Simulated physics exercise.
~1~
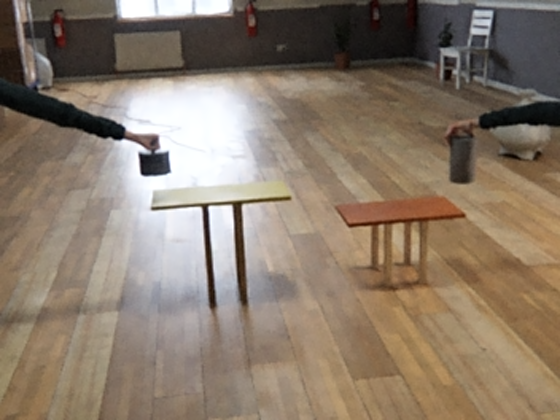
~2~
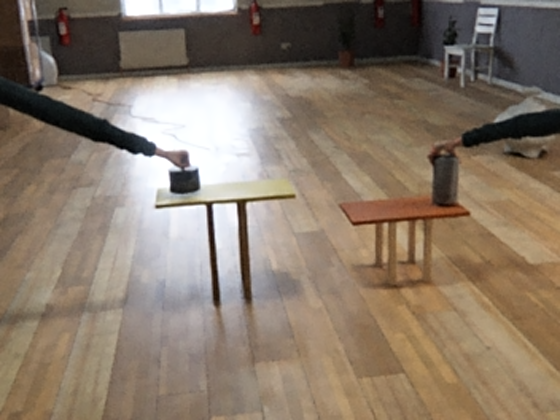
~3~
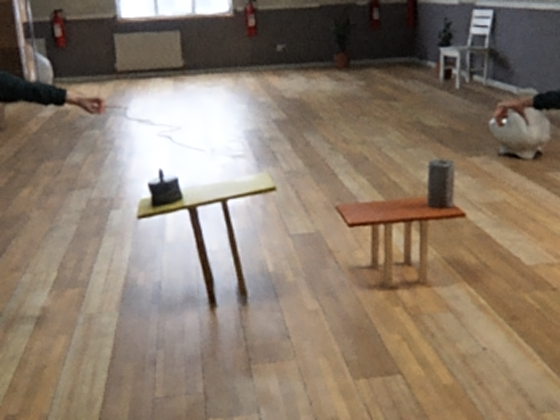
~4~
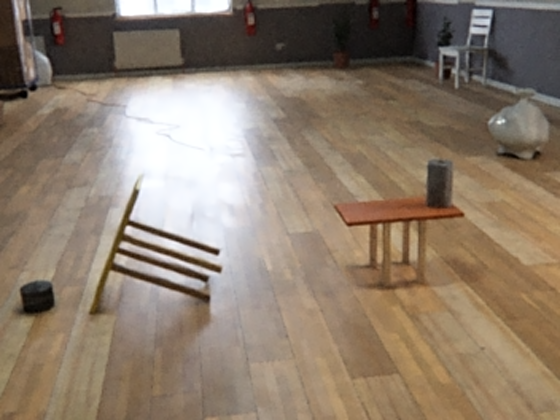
Two hands set dark round objects down on the outer ends of a small yellow table and a small orange one, then let go. The yellow table tipped over to the left and dropped its object on the floor, while the orange one stayed standing.
